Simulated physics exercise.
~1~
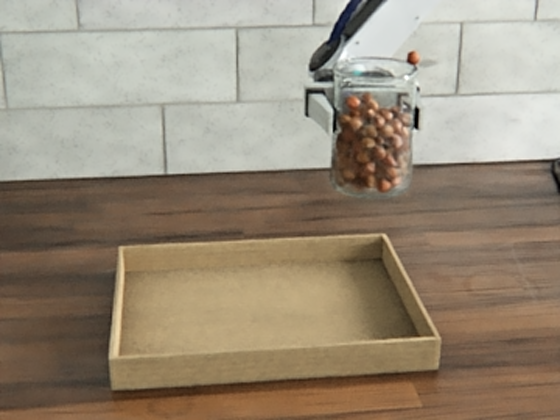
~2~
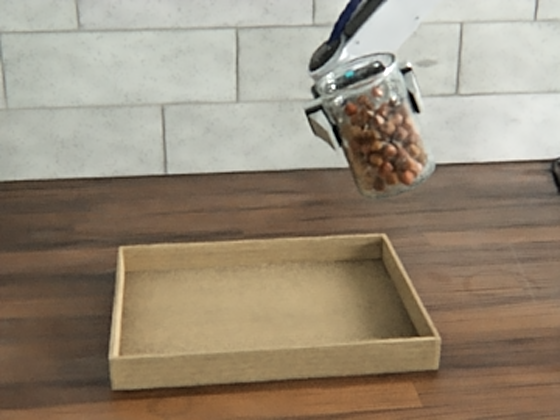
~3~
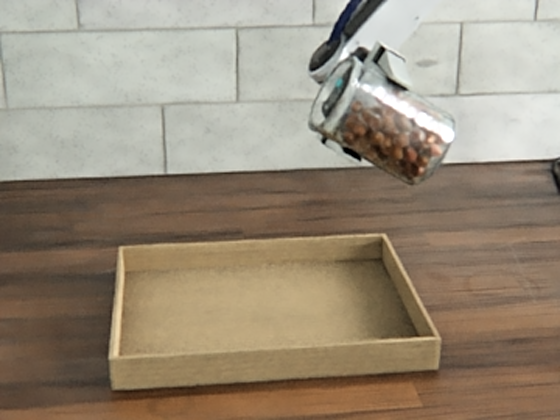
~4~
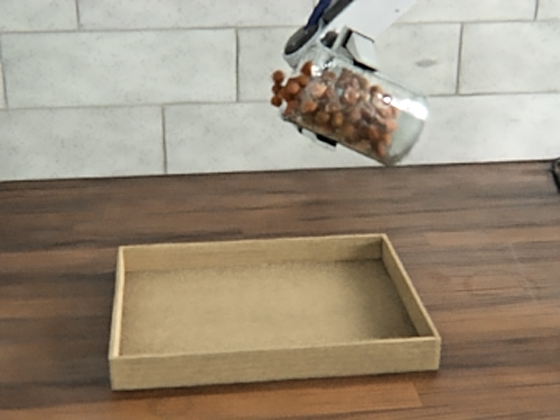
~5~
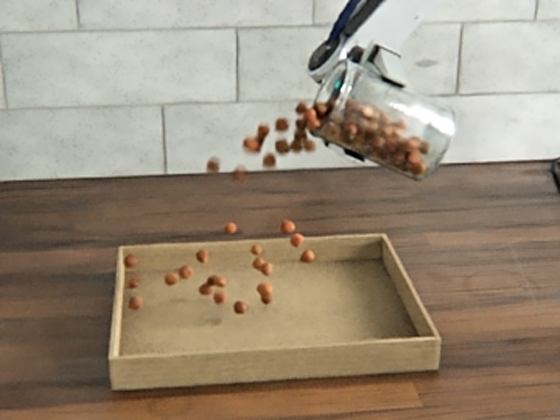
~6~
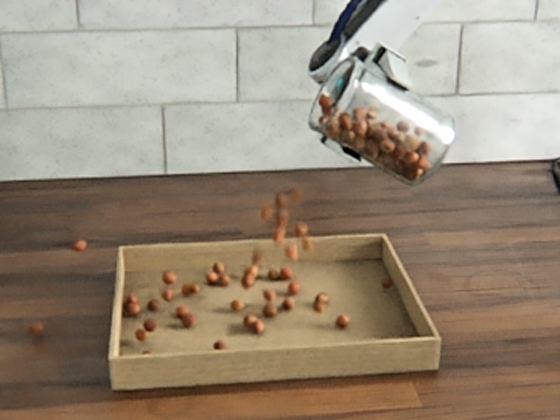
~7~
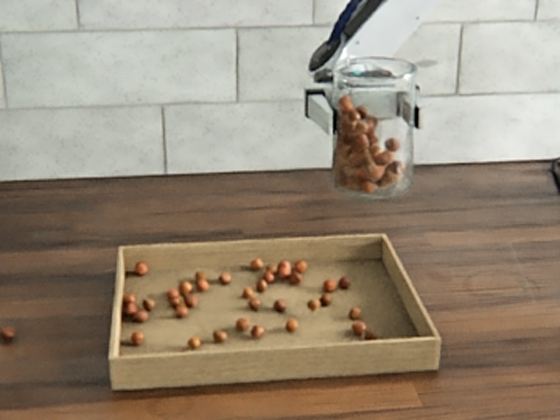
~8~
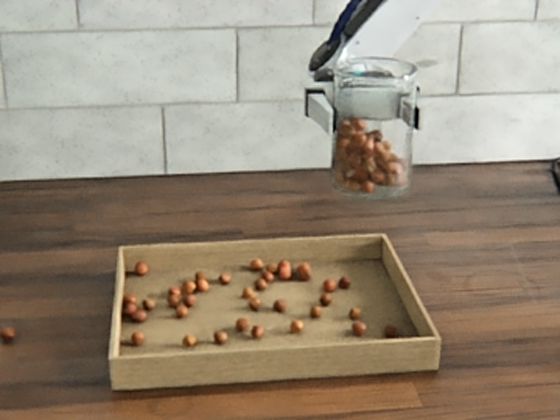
Robot gripper tipping a glass cup of hazelnuts over a shallow tray, spilling some, then returning it upright still partly full.
